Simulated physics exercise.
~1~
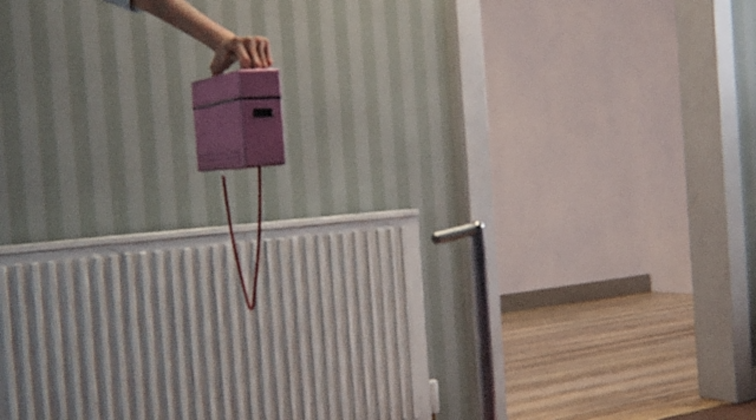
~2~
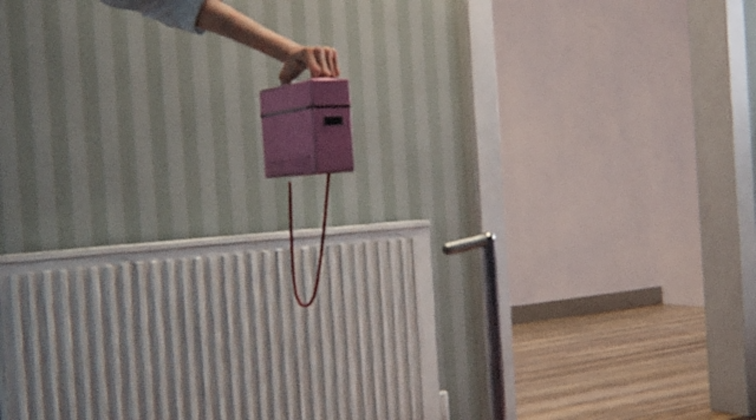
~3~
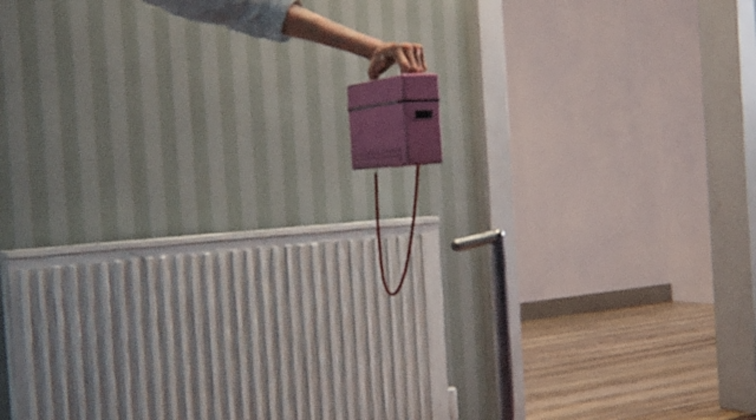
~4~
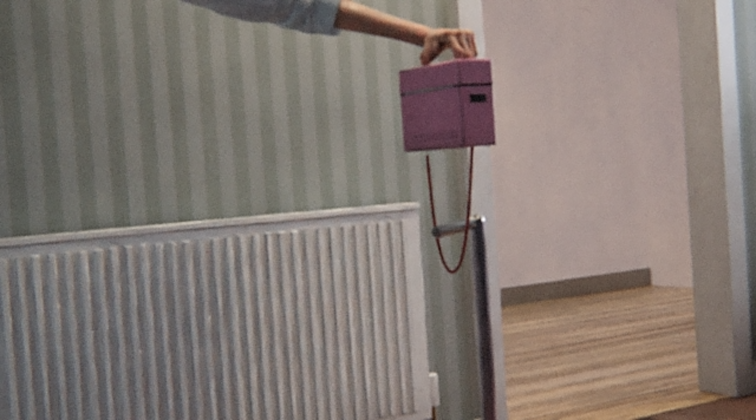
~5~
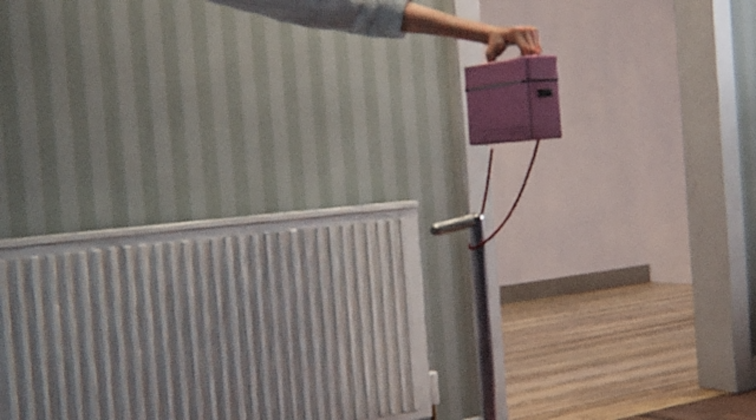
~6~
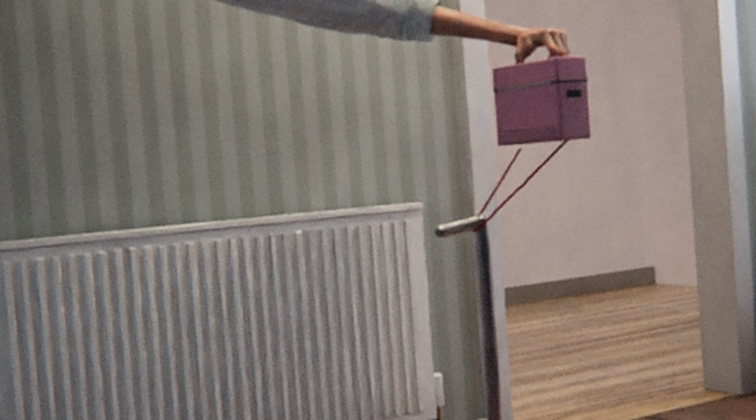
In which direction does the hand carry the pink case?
The hand carries the pink case to the right, from above the radiator to beyond the metal post.
We see a hand carrying a pink case to the right past a white radiator, a thin dark red loop hanging beneath it, until the loop catches on a metal post with a short arm and pulls tight, with the case held beyond the post.
